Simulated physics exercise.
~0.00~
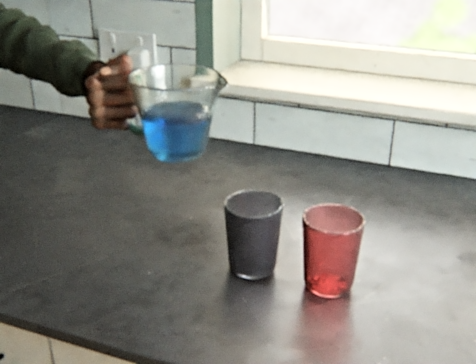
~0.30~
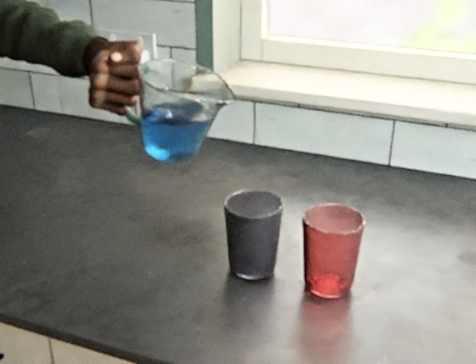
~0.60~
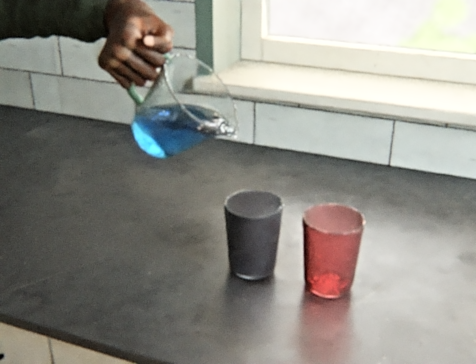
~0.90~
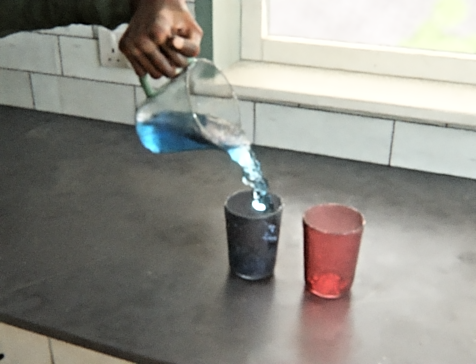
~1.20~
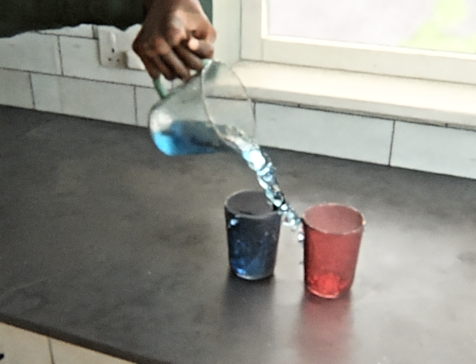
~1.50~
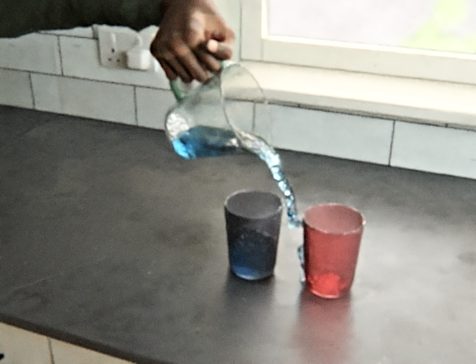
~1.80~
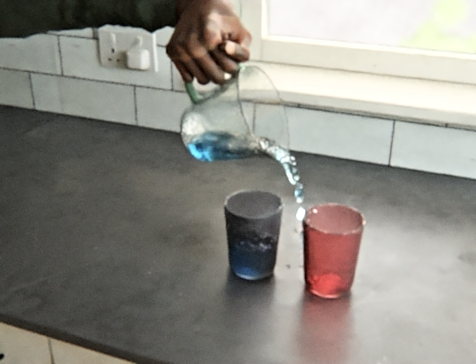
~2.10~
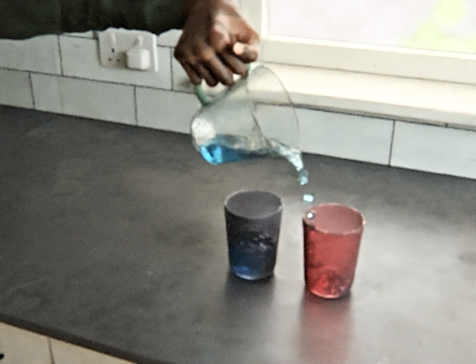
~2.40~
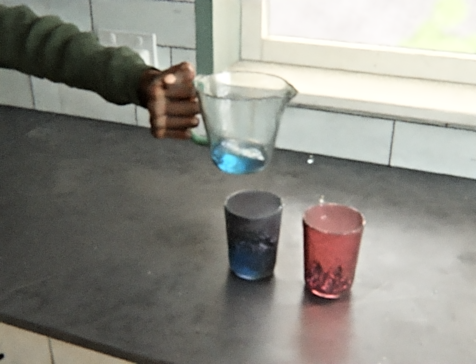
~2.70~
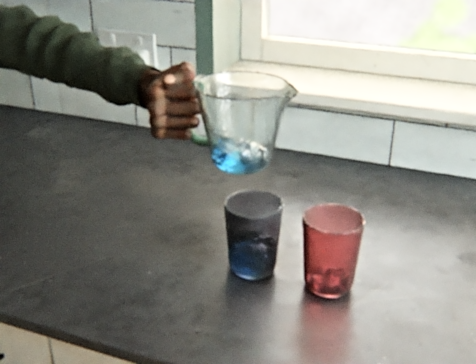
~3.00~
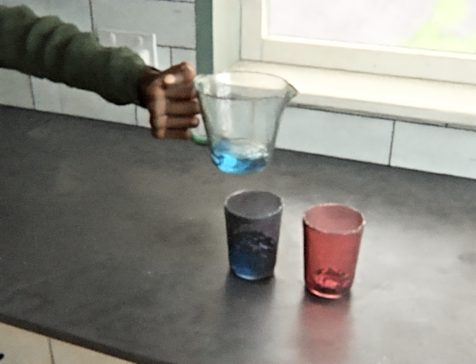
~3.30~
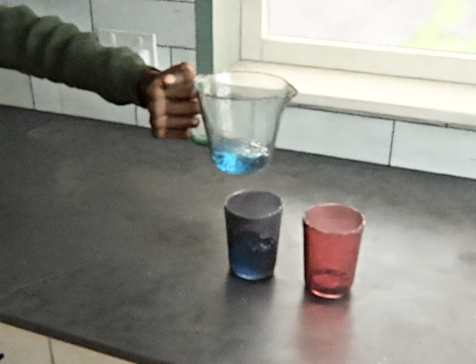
A hand in a dark green sleeve holds a clear flared jug of blue water above a dark countertop, seen from slightly above, with white tiles and a window behind. Two empty tumblers stand side by side, a dark grey one on the left and a red one on the right. The hand tips the jug to the right and pours into the grey glass, then moves right while pouring, the stream passing the gap and reaching the red glass. The jug swings upright as the last drops fall. It ends held still above the glasses, some blue water left inside, with liquid settled in both tumblers.
